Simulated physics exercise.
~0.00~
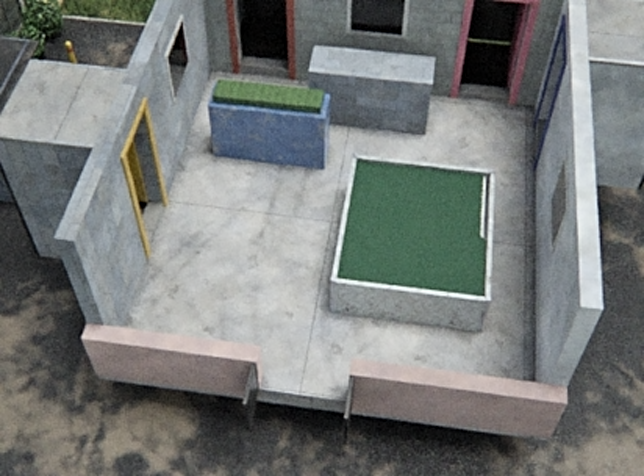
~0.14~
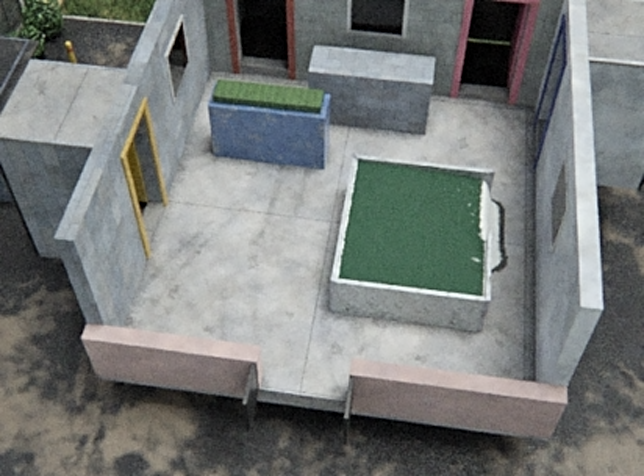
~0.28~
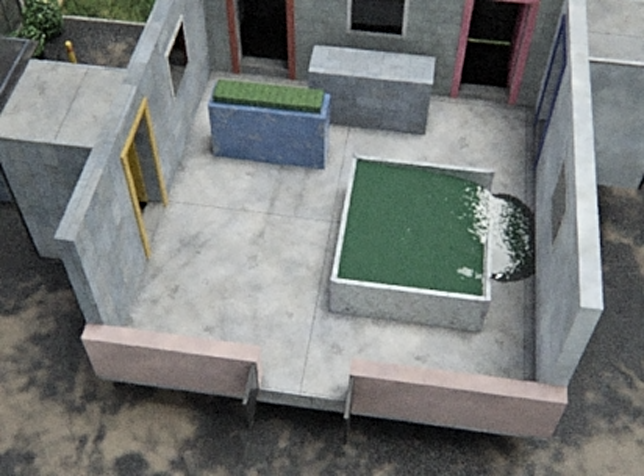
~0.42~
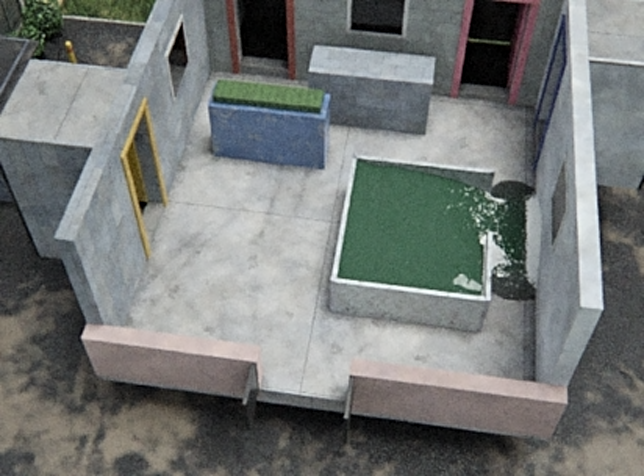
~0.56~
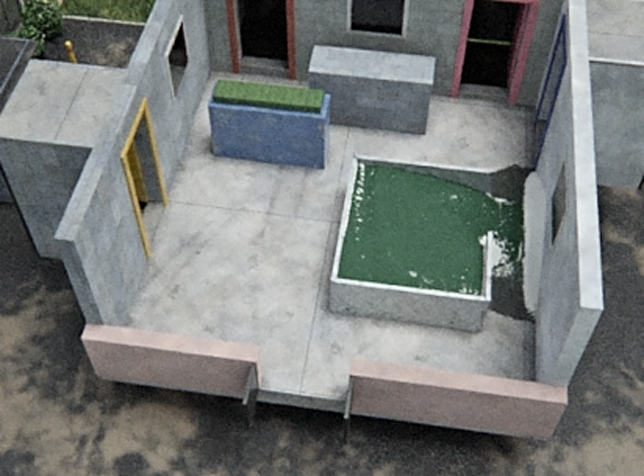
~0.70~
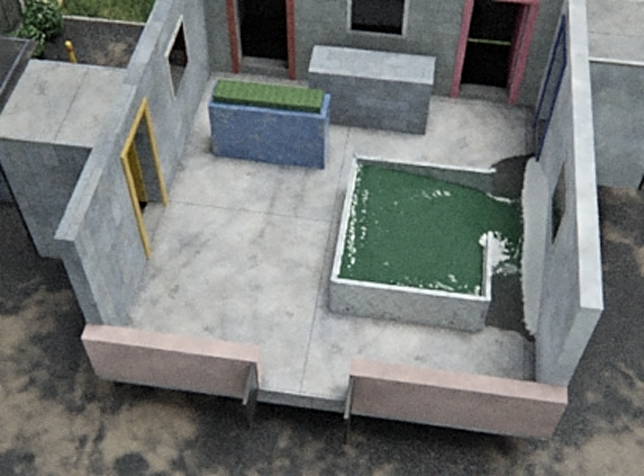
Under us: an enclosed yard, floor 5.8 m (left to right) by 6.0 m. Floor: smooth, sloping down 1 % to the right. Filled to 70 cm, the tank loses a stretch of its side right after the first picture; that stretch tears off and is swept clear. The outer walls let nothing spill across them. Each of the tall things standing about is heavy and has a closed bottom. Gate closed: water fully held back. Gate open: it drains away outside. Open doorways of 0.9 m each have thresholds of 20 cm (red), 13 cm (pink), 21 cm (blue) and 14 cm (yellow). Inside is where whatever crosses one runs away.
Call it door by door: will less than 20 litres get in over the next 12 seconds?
Red door - yes, less; pink door - no, 20 litres or more; blue door - yes, less; yellow door - yes, less.
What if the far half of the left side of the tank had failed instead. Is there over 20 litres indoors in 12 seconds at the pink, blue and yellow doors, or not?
Then it goes pink fine, blue fine, yellow too high.
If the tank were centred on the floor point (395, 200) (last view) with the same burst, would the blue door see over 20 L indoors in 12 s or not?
Then, at blue, it's too much.
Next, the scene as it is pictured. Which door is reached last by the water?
It would be the yellow one.
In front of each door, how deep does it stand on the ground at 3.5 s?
In cm: Red 9, pink 26, blue 11, yellow 0.
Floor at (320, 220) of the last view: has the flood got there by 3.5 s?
By then the spot is spared.
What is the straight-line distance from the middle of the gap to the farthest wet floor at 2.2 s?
About 3.8 m out.
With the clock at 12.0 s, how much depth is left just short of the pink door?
Reading: Close to 13.5 cm.
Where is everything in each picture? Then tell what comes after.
In the first frame, still water, 70 cm deep, in the tank at (417, 226).
In the second frame, the front is at (494, 269), 0.7 m from the gap at (484, 225); 0.3 m2 of floor is under water; 70 cm left at the back of the tank.
In the third frame, the front is at (530, 267), 0.9 m from the gap at (484, 225); 1.0 m2 of floor is under water; 70 cm left at the back of the tank.
In the fourth frame, the front is at (534, 193), 1.3 m from the gap at (484, 226); 1.5 m2 of floor is under water; 70 cm left at the back of the tank.
In the fifth frame, the front is at (534, 174), 1.6 m from the gap at (484, 226); 1.9 m2 of floor is under water; 65 cm left at the back of the tank.
In the sixth frame, the front is at (534, 158), 1.9 m from the gap at (484, 226); 2.0 m2 of floor is under water; 60 cm left at the back of the tank.
After 1.4 s water covers 25 % of the floor and is deepest (60 cm) near (534, 233); red door not reached, pink door 18 cm at the sill, 0 L in, blue door 15 cm at the sill, 0 L in, yellow door not reached.
After 2.2 s water covers 30 % of the floor and is deepest (46 cm) near (522, 241); red door not reached, pink door 33 cm at the sill, 74 L in, blue door 15 cm at the sill, 0 L in, yellow door not reached.
After 3.5 s water covers 55 % of the floor and is deepest (32 cm) near (534, 252); red door 9 cm at the sill, 0 L in, pink door 26 cm at the sill, 196 L in, blue door 11 cm at the sill, 0 L in, yellow door not reached.
After 7.0 s water covers 95 % of the floor and is deepest (19 cm) near (534, 127); red door 5 cm at the sill, 0 L in, pink door 17 cm at the sill, 291 L in, blue door 12 cm at the sill, 0 L in, yellow door 11 cm at the sill, 0 L in.
After 12.0 s water covers 95 % of the floor and is deepest (16 cm) near (534, 207); red door 9 cm at the sill, 0 L in, pink door 13 cm at the sill, 304 L in, blue door 11 cm at the sill, 0 L in, yellow door 7 cm at the sill, 0 L in.
